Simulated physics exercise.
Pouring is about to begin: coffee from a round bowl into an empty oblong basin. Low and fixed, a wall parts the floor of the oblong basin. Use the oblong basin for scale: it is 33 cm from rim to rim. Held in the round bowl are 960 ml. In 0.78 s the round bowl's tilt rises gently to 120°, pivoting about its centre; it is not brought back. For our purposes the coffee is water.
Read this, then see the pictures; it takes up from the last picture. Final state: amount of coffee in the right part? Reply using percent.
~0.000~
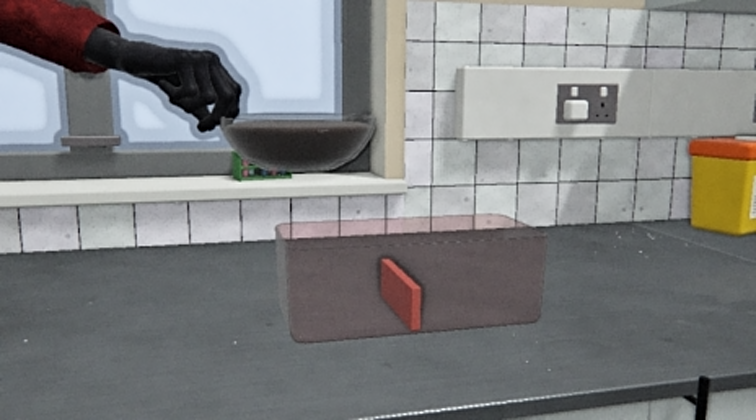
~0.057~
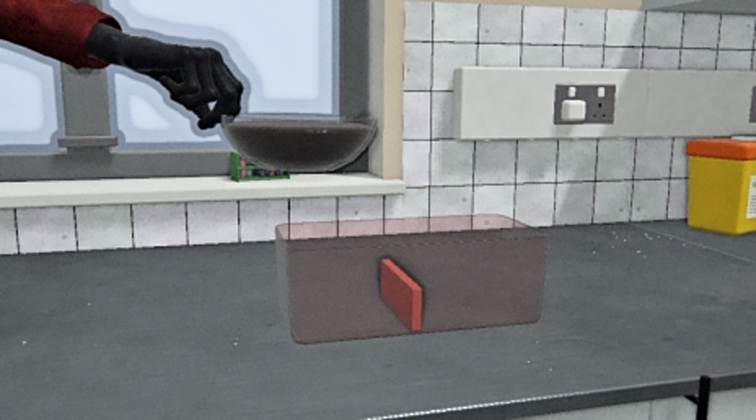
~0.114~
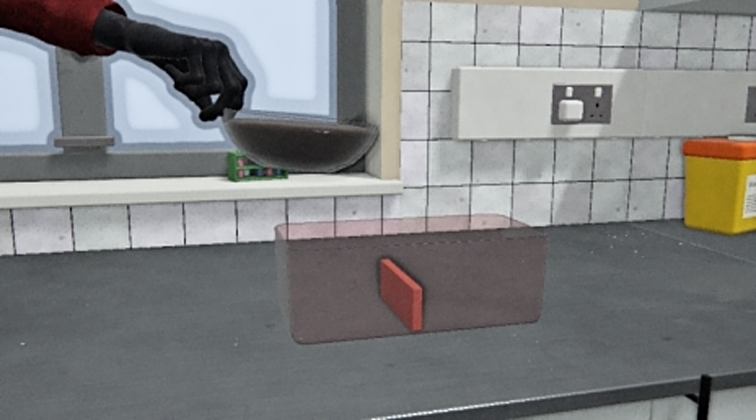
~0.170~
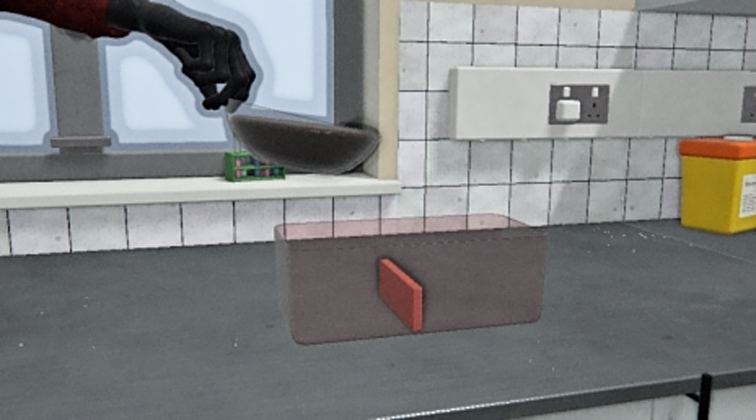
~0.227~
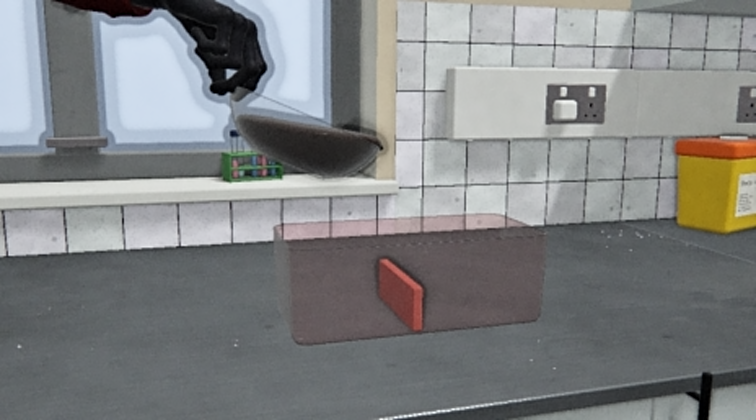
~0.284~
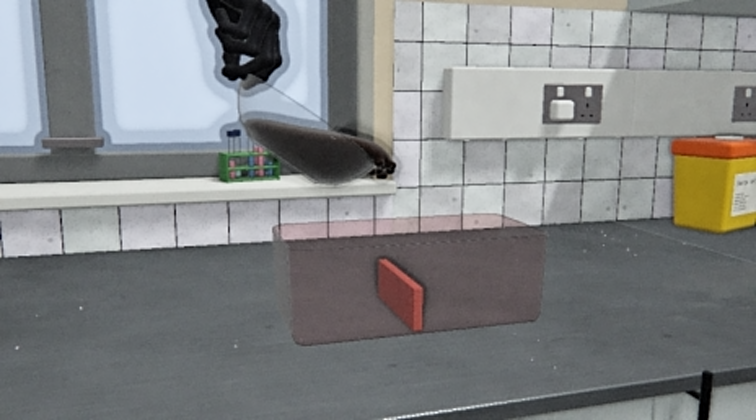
Approximately 50 %.
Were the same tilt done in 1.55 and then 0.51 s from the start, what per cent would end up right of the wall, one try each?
70 per cent first, 30 per cent second.
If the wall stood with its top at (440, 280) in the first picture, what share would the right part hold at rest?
25 per cent.
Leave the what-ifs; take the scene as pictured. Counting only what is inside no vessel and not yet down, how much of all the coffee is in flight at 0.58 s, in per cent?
Near 4 per cent of it all.
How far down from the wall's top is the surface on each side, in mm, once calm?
Left side: Around 36 mm. Right side: Around 36 mm.
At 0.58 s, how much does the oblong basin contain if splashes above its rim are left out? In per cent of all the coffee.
The basin holds roughly 94 in a hundred parts at that moment.
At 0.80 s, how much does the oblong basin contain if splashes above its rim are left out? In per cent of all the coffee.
My estimate is about 84 percent.
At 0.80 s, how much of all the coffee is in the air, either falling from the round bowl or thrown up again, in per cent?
Estimate: About 12 in a hundred.
After 0.58 s the tilt is 102° and 0 per cent is still to pour, 38 is left of the wall and 56 right of it.
After 0.80 s the tilt is 120° and 0 per cent is still to pour, 40 is left of the wall and 45 right of it.
After 1.03 s the tilt is 120° and 0 per cent is still to pour, 43 is left of the wall and 50 right of it.
After 1.28 s the tilt is 120° and 0 per cent is still to pour, 44 is left of the wall and 50 right of it.
In the end 44 per cent lies left of the wall, 50 right of it and 6 outside.
